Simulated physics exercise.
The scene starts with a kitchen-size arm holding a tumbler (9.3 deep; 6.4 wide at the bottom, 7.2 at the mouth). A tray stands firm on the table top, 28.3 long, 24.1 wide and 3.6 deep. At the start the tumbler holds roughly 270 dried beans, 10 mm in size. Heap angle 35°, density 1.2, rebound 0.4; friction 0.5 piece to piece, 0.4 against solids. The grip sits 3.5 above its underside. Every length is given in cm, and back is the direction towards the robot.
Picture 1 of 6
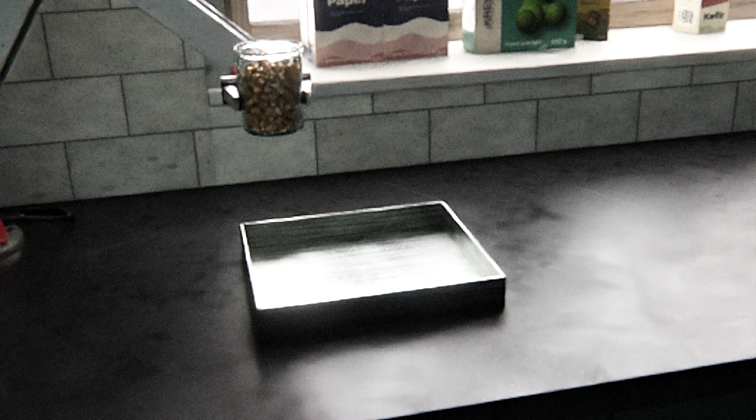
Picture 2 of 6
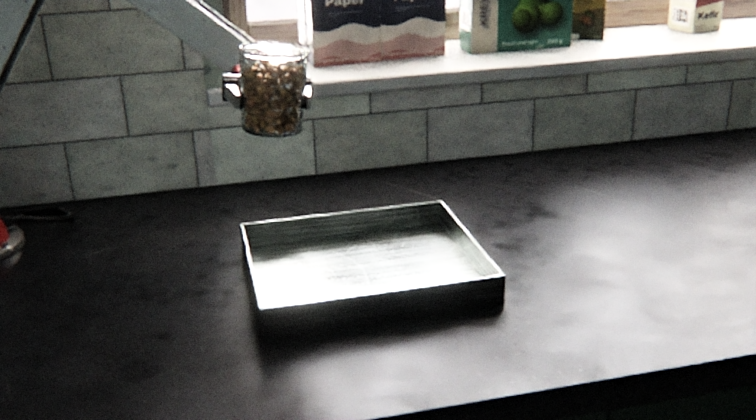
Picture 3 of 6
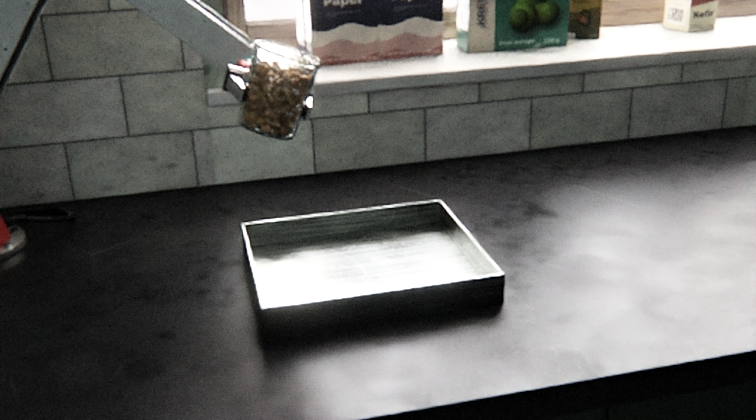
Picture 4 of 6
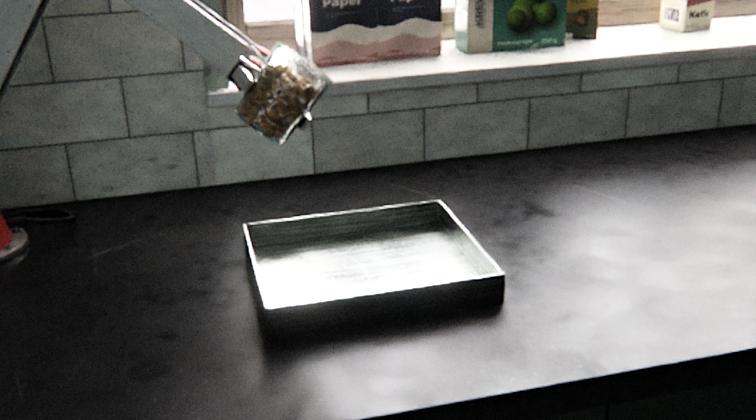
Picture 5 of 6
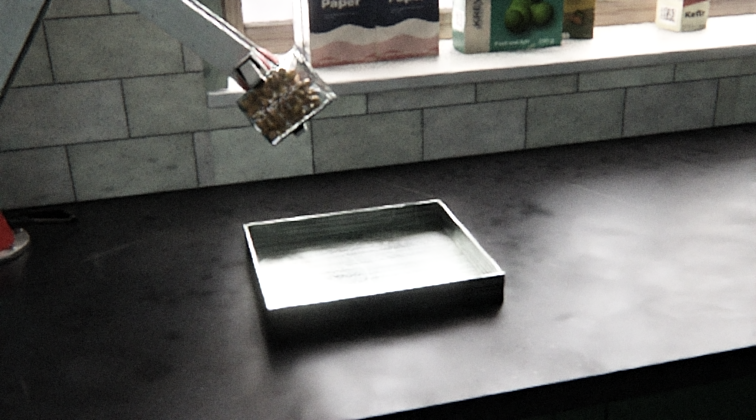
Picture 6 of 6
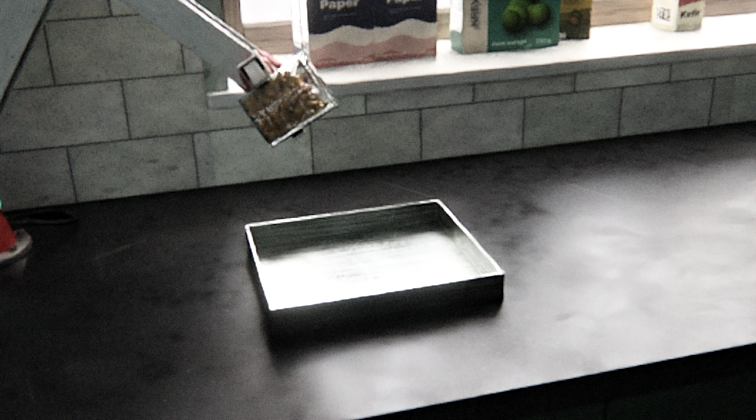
A clear tumbler of brown and tan dried beans hangs in a robot arm's grip at upper left, seen from slightly above a dark kitchen counter. An empty, square metallic tray sits mid-counter, before grey wall tiles and a windowsill holding pink-and-navy and green packages. The arm tilts the tumbler steadily rightward until it leans steeply, the beans staying inside, while the view drifts very slightly.
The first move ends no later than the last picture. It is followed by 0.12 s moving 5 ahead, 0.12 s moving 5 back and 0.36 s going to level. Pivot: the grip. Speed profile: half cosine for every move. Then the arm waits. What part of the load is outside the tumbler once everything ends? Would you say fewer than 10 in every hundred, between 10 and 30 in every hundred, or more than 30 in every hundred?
Between 10 and 30 in every hundred.
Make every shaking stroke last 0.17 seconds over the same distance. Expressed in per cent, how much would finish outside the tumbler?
That change gives some 5 percent.
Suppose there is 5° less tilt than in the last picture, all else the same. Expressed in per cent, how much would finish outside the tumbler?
Around 15 in a hundred, I'd say.
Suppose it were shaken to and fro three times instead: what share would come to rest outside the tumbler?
Result: Approximately 35 per cent.
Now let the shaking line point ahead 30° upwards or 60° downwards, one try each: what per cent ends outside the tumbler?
Roughly 30 per cent, then 0 per cent.
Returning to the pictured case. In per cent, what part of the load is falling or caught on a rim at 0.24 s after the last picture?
I'd reckon close to 15 per cent.
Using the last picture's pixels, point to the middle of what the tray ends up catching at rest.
About (393, 269).
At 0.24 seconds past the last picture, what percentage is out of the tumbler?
I'd put it at some 15 per cent at that point.
Then, 0.24 s after the last picture, tilted 60° forward, highest piece 27 above the table; 227 in the tumbler, 40 in flight or on a rim.
Then, 0.48 s after the last picture, tilted 15° forward, highest piece 29 above the table; 215 in the tumbler, 49 in the tray, 3 in flight or on a rim.
Then, 0.80 s after the last picture, level, highest piece 29 above the table; 215 in the tumbler, 51 in the tray, 1 on the table or floor.
Then, 1.85 s after the last picture, level, highest piece 29 above the table; 215 in the tumbler, 51 in the tray, 1 on the table or floor.
Final count, 215 in the tumbler, 51 in the tray, 1 on the table or floor. That is 19 % outside the tumbler.
